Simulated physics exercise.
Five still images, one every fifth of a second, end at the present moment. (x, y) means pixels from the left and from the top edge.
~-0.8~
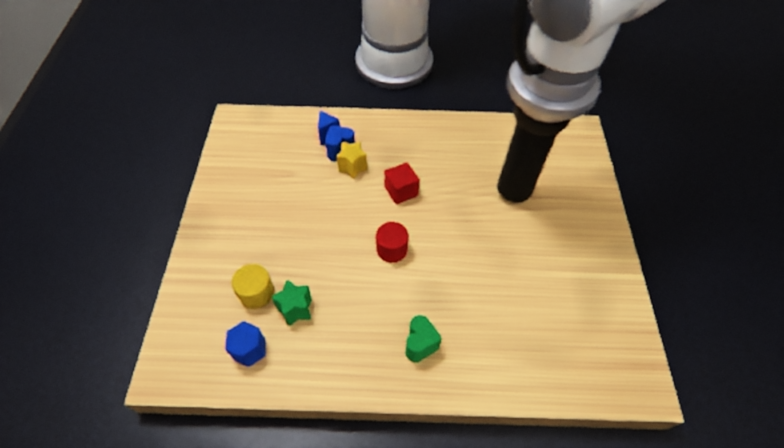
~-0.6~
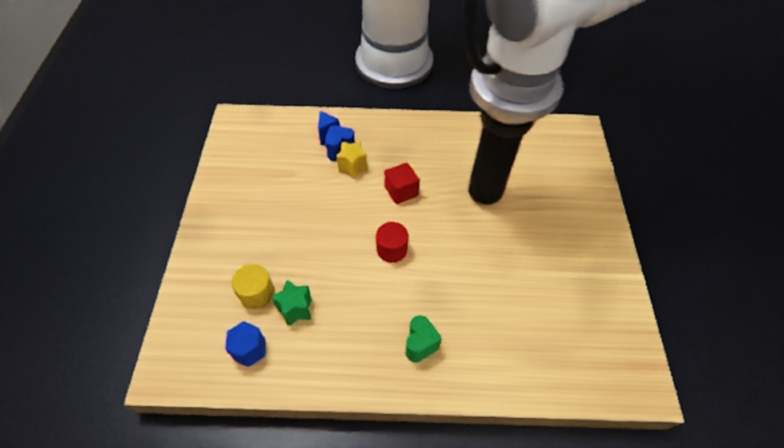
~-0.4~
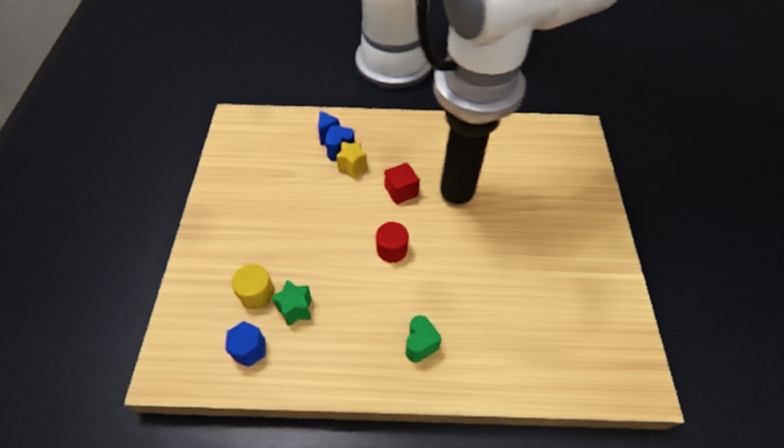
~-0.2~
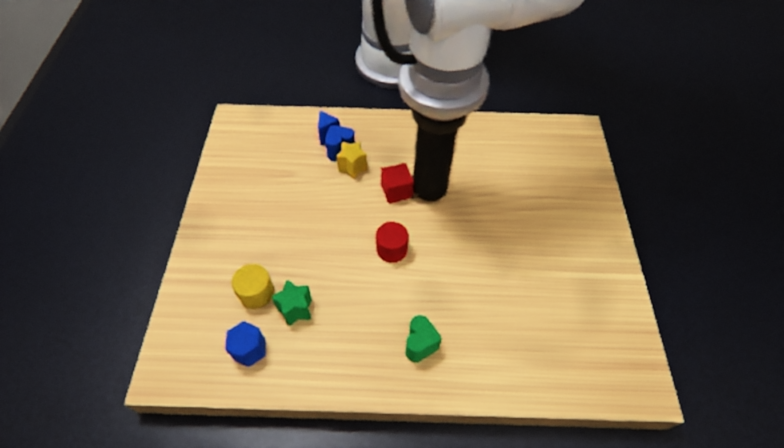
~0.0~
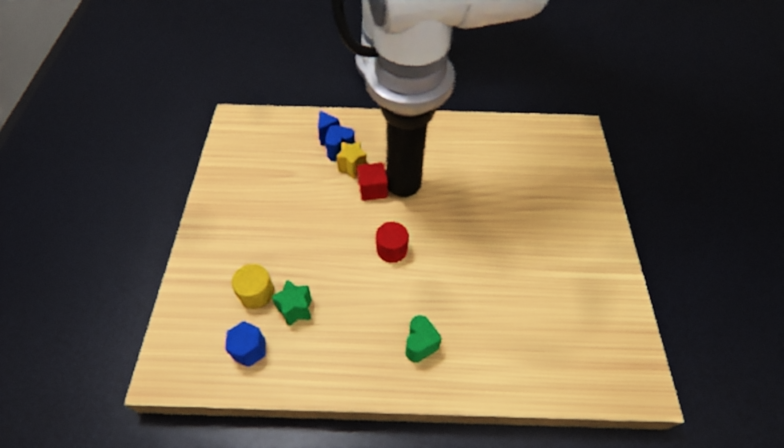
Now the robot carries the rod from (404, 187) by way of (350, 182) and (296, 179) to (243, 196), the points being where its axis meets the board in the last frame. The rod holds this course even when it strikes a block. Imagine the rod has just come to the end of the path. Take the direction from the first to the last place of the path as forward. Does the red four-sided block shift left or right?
It slides leftward.
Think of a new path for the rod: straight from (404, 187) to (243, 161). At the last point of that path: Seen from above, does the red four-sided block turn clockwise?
No, I don't think so.
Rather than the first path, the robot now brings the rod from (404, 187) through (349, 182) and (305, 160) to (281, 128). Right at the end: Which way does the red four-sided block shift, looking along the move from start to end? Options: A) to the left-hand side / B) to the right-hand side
I choose A.
The first path, step by step. One third of the way, rod at (349, 178); blue triangular piece at (323, 114); blue heart-shaped block at (333, 129), turned 15° clockwise; yellow star-shaped block at (340, 145), turned 20° clockwise; red four-sided block at (318, 177), turned 25° anticlockwise.
Two thirds of the way, rod at (294, 174); blue triangular piece at (322, 112), turned 20° anticlockwise; blue heart-shaped block at (332, 125), turned 25° clockwise; yellow star-shaped block at (329, 141), turned 60° clockwise; red four-sided block at (285, 188), turned 75° anticlockwise.
At the end, rod at (241, 192); blue triangular piece at (322, 112), turned 20° anticlockwise; blue heart-shaped block at (332, 125), turned 25° clockwise; yellow star-shaped block at (329, 141), turned 60° clockwise; red four-sided block at (281, 191), turned 95° anticlockwise.
